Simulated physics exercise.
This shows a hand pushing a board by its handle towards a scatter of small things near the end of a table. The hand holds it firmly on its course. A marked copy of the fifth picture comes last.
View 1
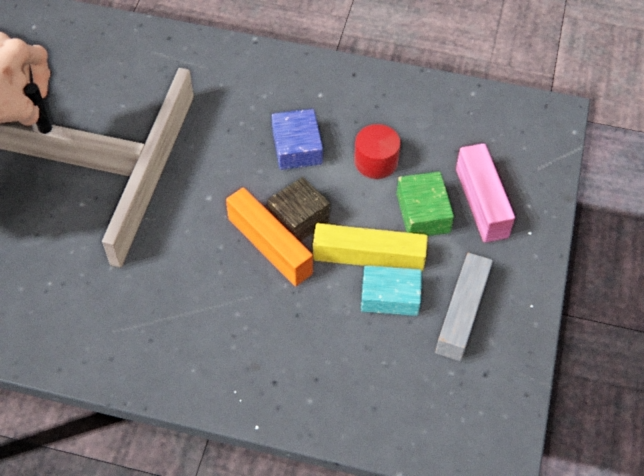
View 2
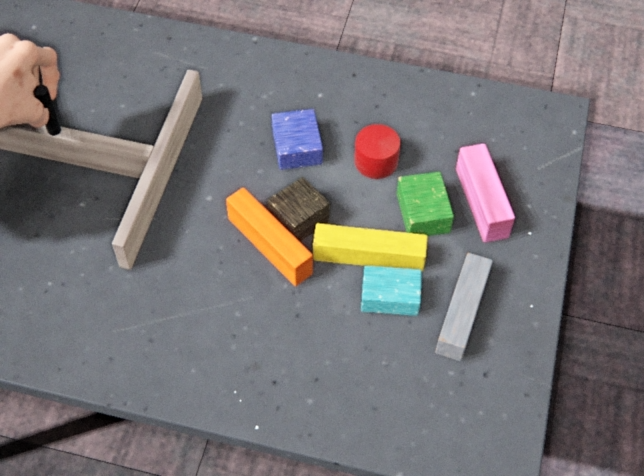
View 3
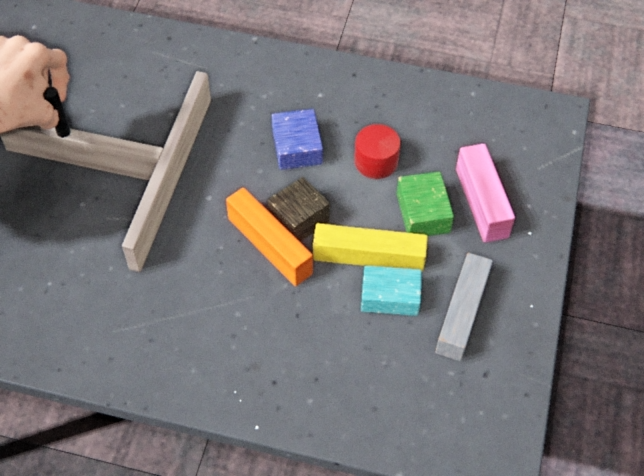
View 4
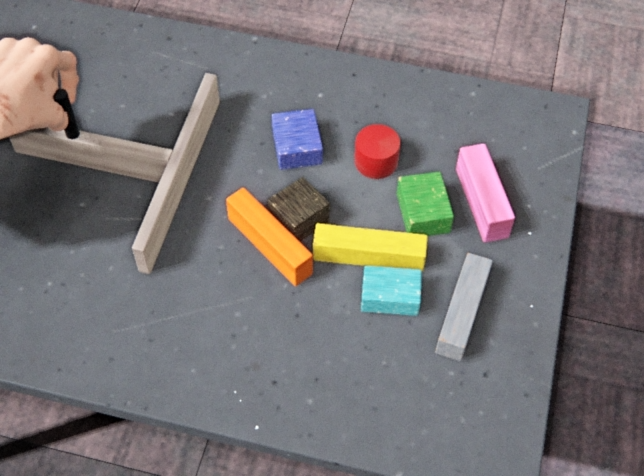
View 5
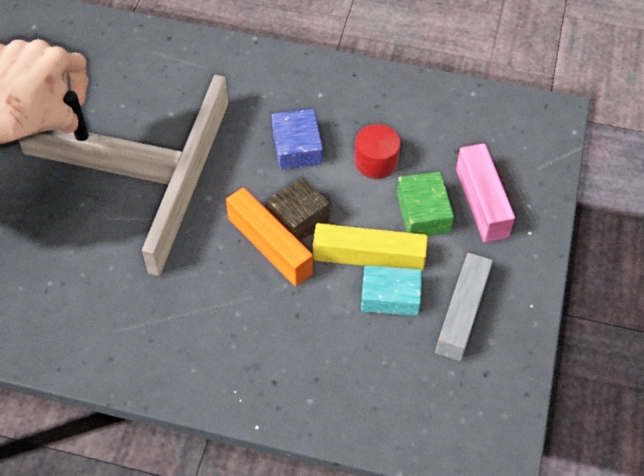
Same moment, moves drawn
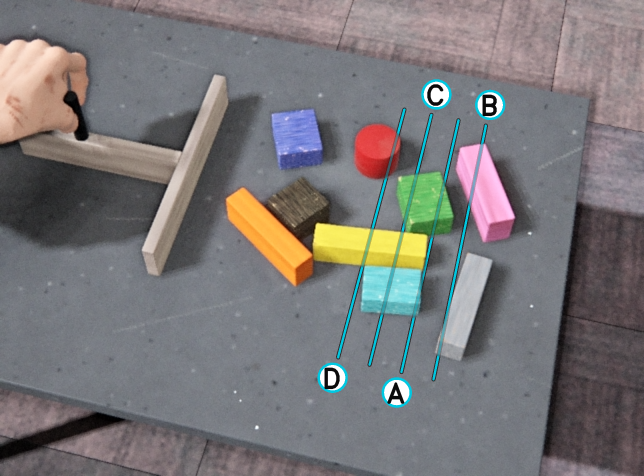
On a dark grey tabletop, a hand slid a T-shaped wooden board slowly to the right by its handle, closing the gap to some colourful blocks, which all stayed still.
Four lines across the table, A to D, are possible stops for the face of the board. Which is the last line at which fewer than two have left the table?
At B, and not beyond.
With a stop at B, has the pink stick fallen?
Yes.
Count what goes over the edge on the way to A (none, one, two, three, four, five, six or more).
The count is none.
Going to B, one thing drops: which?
The pink stick goes over.
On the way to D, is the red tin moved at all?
By then, yes.
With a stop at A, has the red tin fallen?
No.
On the marked copy, A at (432, 236); B at (462, 242); C at (403, 229); D at (374, 223).
Taking B. A third of the way, board (283, 178); blue block (329, 150); orange stick (309, 261).
Two thirds of the way, board (383, 199); pink stick (501, 193); grey bar (472, 309).
When it is over, board (462, 215); pink stick over the edge; grey bar (545, 332); one fallen.
As for the rest, A is within the limit but short; C is within the limit but short; D is within the limit but short.
